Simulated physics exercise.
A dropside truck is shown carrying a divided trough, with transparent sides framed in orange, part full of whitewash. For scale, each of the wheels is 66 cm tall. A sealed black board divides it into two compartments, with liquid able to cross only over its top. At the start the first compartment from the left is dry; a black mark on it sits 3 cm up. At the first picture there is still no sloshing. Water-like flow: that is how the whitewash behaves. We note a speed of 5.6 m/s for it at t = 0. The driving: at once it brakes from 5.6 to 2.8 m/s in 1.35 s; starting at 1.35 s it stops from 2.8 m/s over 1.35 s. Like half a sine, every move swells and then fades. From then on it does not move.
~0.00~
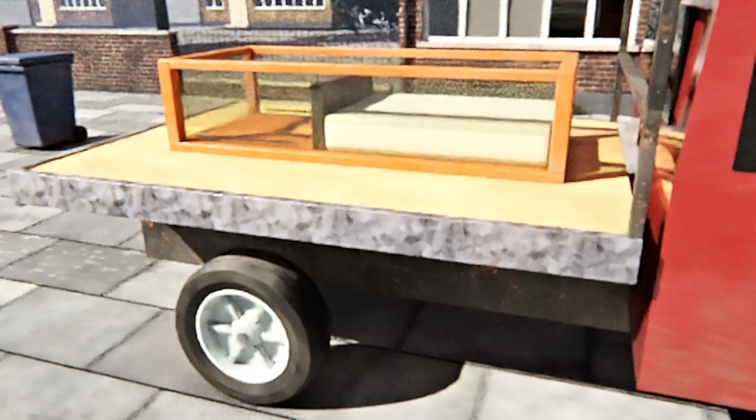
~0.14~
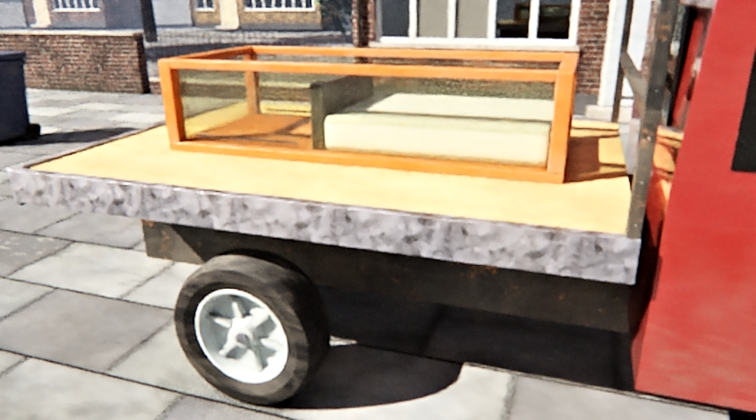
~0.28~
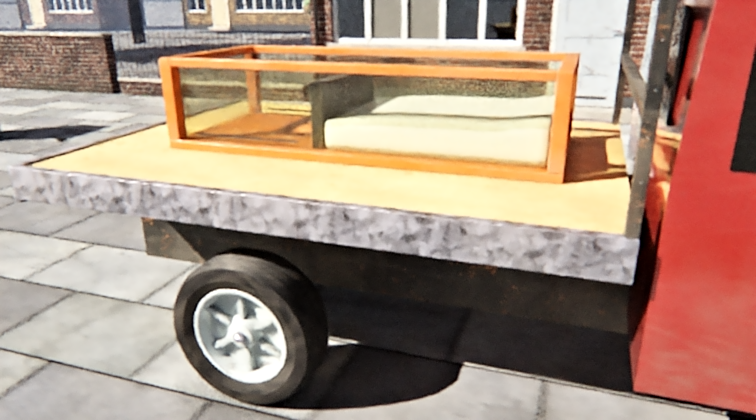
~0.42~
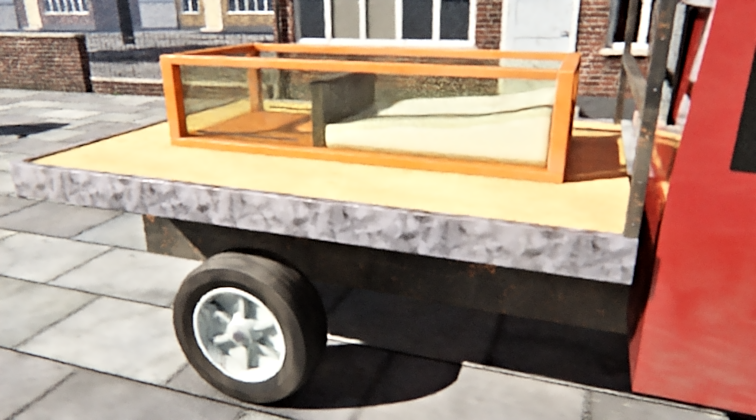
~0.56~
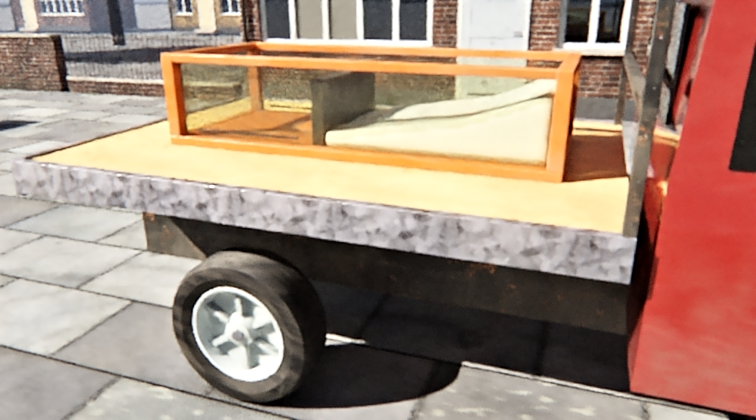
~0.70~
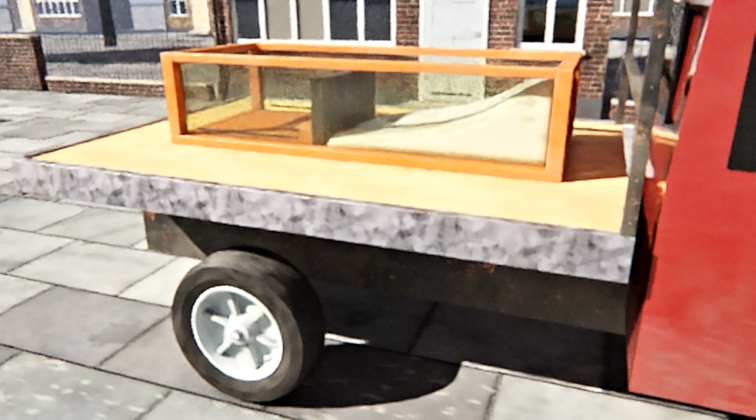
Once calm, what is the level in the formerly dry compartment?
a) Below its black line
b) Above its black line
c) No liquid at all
Option a: Below its black line.
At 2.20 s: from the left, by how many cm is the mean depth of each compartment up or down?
Starting on the left, it's 0 and then 0.
By 1.40 s the mean depths from the left are 0, 16 cm.
By 2.20 s the mean depths from the left are 0, 16 cm.
By 3.20 s the mean depths from the left are 0, 14 cm; 7 per cent is out, over the front.
By 5.68 s the mean depths from the left are 1, 14 cm; 7 per cent is out, over the front.
